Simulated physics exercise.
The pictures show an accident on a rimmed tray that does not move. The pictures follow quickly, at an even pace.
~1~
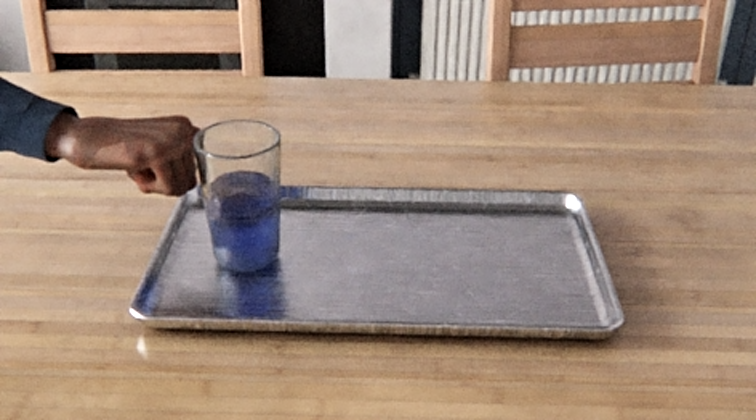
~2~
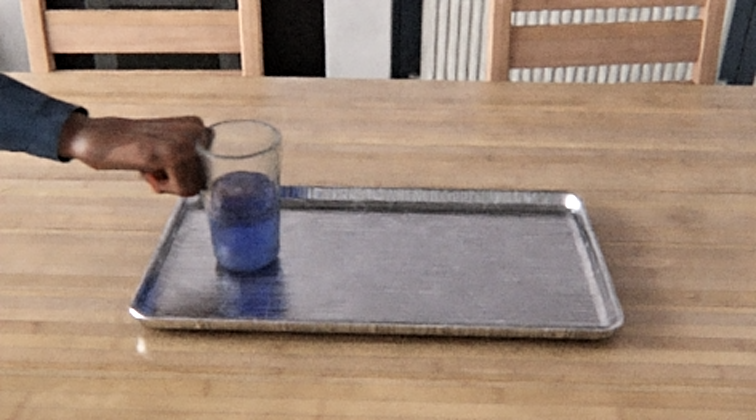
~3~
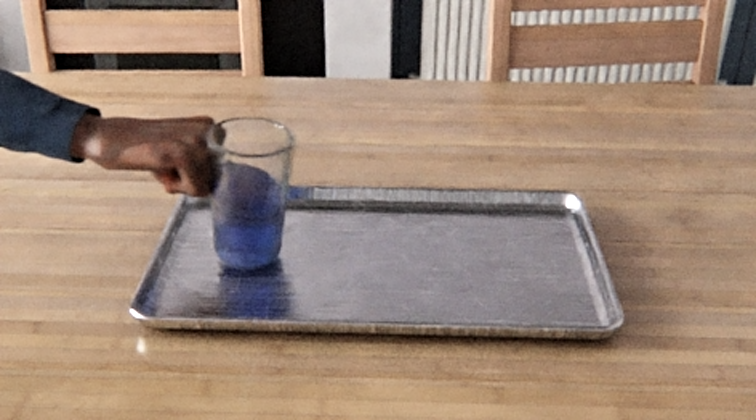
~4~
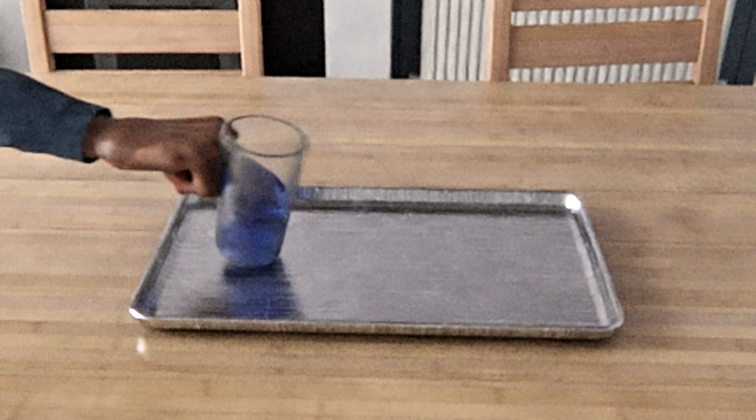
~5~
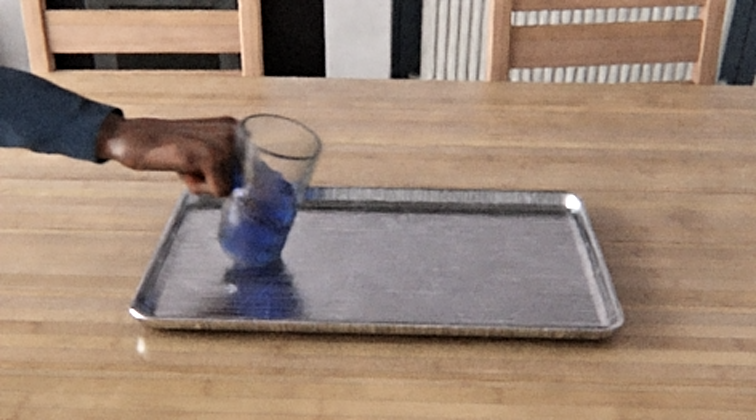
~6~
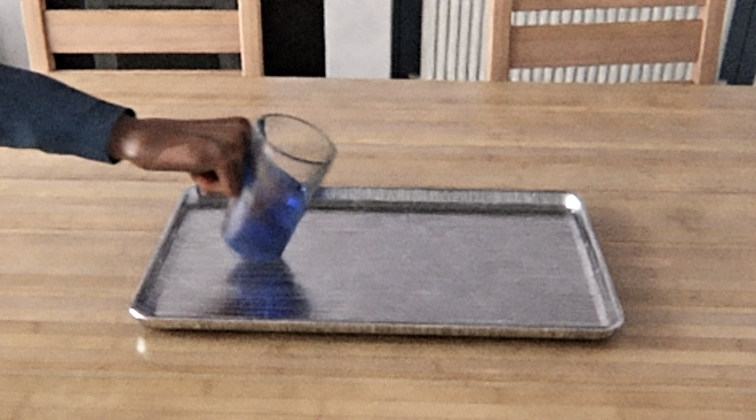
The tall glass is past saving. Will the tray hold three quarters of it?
After the fall more than a quarter leaves the tray.
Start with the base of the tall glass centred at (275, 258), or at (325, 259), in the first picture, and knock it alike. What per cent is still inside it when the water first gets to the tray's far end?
About 60 and 75 per cent.
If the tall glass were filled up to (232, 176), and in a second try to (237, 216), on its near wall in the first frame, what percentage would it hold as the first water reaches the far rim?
Near 50 % and 50 %.
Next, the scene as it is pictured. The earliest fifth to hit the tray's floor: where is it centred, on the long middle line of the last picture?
Roughly at (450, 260).
A moment on, the tall glass is falling and 99 per cent is in the glass, 0 on the tray and 1 above or beyond its rim.
Next, the tall glass lies on its side and 69 per cent is in the glass, 27 on the tray and 4 above or beyond its rim.
Then the tall glass lies on its side and 32 per cent is in the glass, 56 on the tray and 12 above or beyond its rim.
Later the tall glass lies on its side and 17 per cent is in the glass, 40 on the tray and 43 above or beyond its rim.
At rest 57 per cent is held by tray and glass, 43 is off the tray.
